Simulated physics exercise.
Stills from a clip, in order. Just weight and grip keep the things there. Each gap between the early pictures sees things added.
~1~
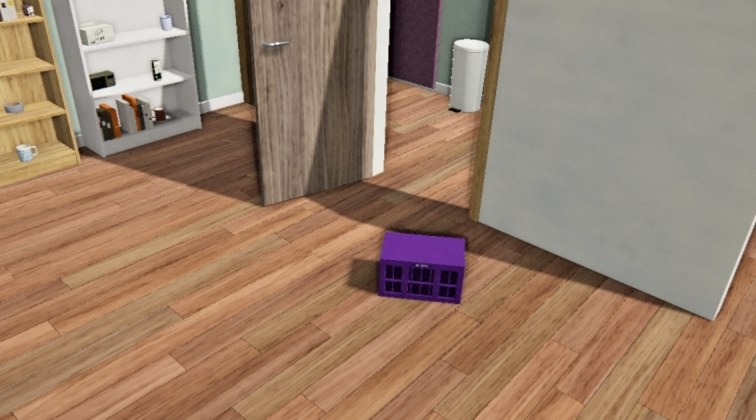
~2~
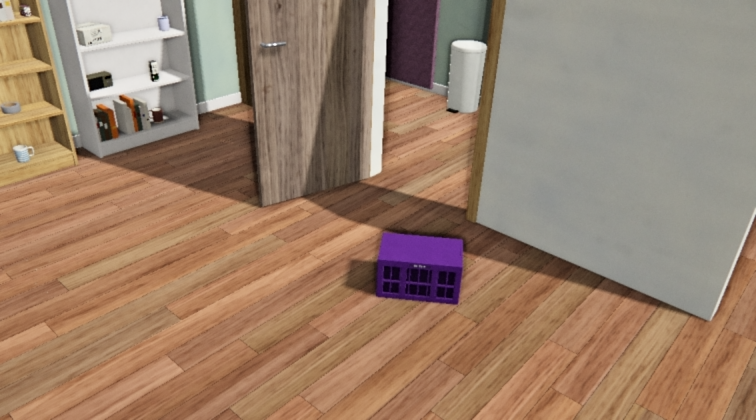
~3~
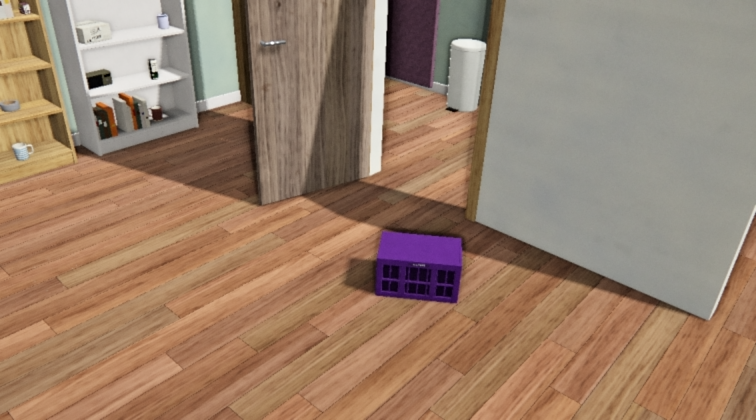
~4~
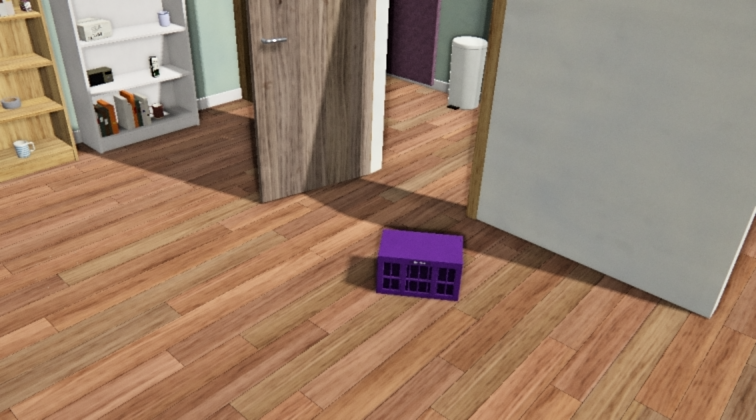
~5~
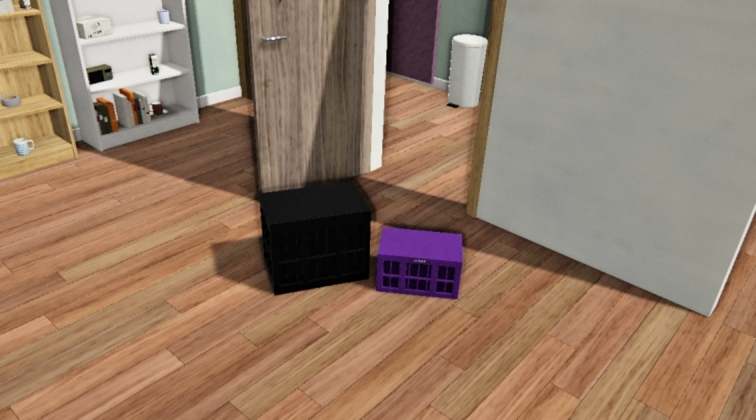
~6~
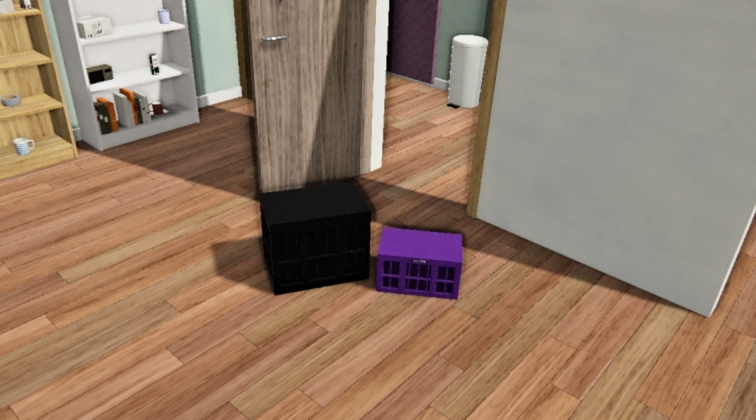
At first, a small purple crate sits alone on the wooden floor in front of an open door, with shelves standing to the left, and almost nothing moves. Then a larger black chest appears just left of the crate, and both stay still side by side.
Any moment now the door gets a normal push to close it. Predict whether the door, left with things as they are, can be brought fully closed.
My prediction is that the door will travel its full swing.
Then, 0.60 s after the last picture, open by 88°.
Then, 1.10 s after the last picture, open by 58°.
Then, 1.40 s after the last picture, open by 37°.
Then, 1.80 s after the last picture, open by 8°.
At rest, open by 0°; both in place. Seen from the same camera at the end, black chest near (315, 237).
